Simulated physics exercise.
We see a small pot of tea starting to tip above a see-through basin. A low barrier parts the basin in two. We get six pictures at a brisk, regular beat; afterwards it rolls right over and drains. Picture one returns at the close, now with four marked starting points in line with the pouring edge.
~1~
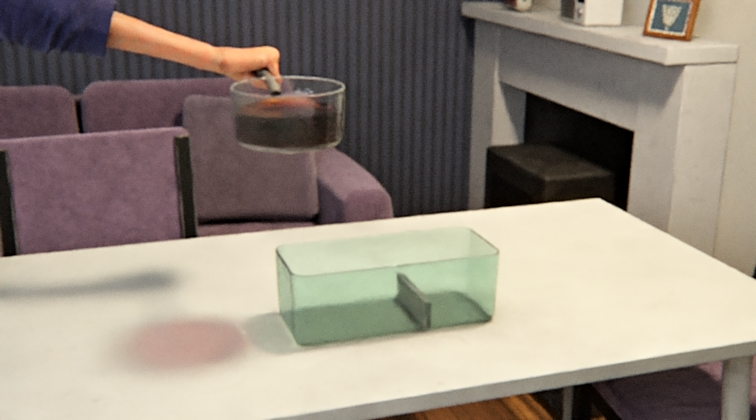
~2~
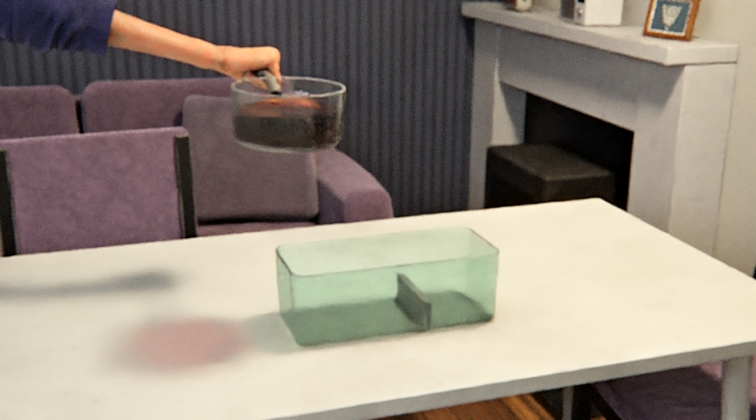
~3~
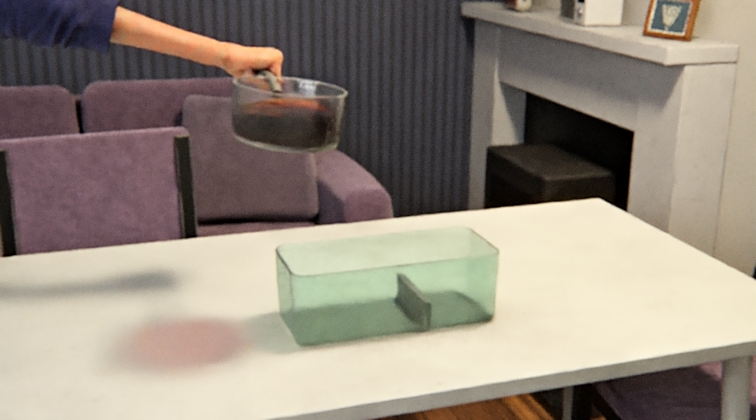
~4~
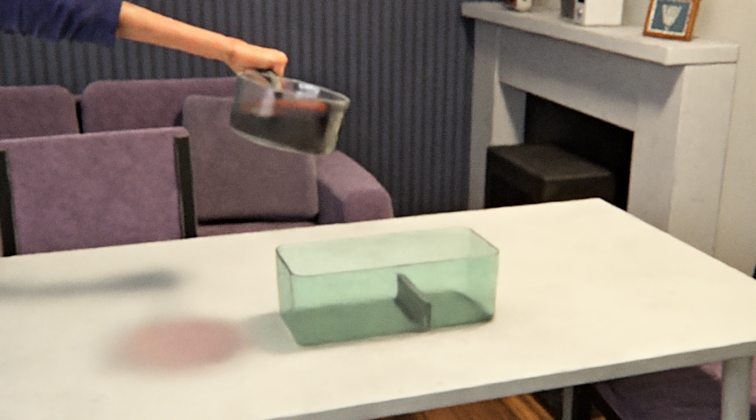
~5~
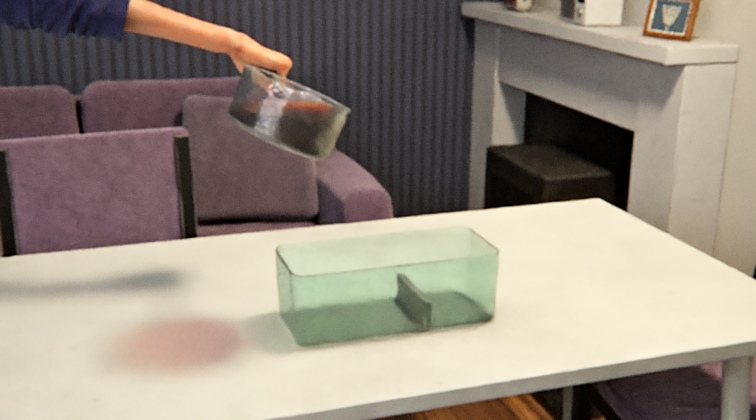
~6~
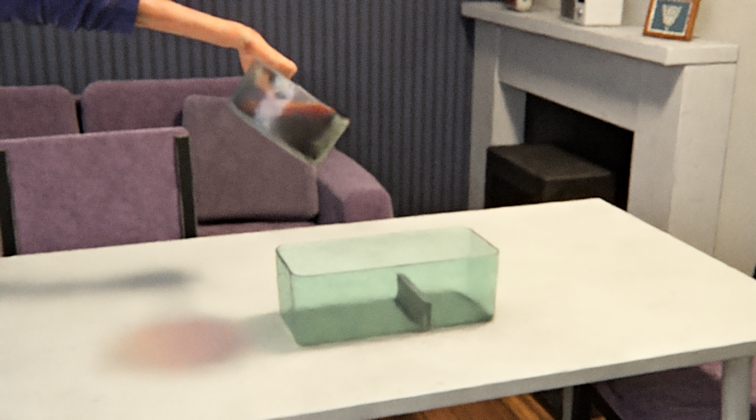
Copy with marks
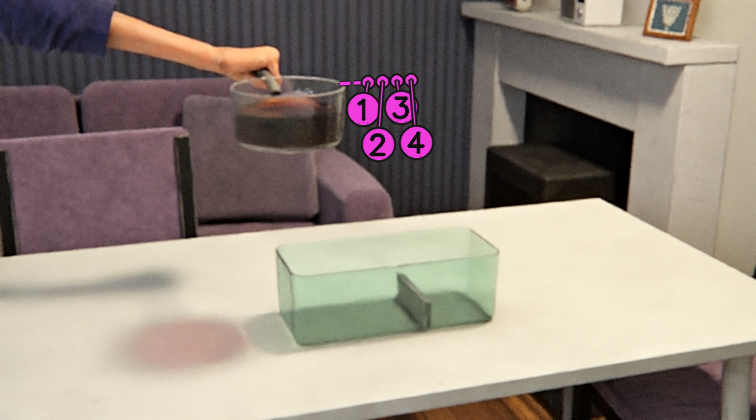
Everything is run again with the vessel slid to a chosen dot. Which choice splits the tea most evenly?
2.
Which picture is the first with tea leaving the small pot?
Picture 6.
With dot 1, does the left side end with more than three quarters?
No.
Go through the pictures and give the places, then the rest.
The first frame shows upright, lip at (340, 83); basin from (294, 345) to (493, 318); top of the wall at (413, 286); nothing has left yet.
The second frame shows upright, lip at (341, 85); nothing has left yet.
The third frame shows tipped about 7°, lip at (343, 89); nothing has left yet.
The fourth frame shows tipped about 15°, lip at (345, 97); nothing has left yet.
The fifth frame shows tipped about 25°, lip at (346, 108); nothing has left yet.
The sixth frame shows tipped about 37°, lip at (345, 120); tea is over the lip, down to (345, 120).
On the marked copy, 1 at (368, 82); 2 at (382, 81); 3 at (396, 80); 4 at (411, 80).
With 1, about 65 % ends left of the wall and 31 % right of it; 4 % is lost outside.
With 2, about 51 % ends left of the wall and 46 % right of it; 3 % is lost outside.
With 3, about 34 % ends left of the wall and 62 % right of it; 4 % is lost outside.
With 4, about 21 % ends left of the wall and 74 % right of it; 5 % is lost outside.
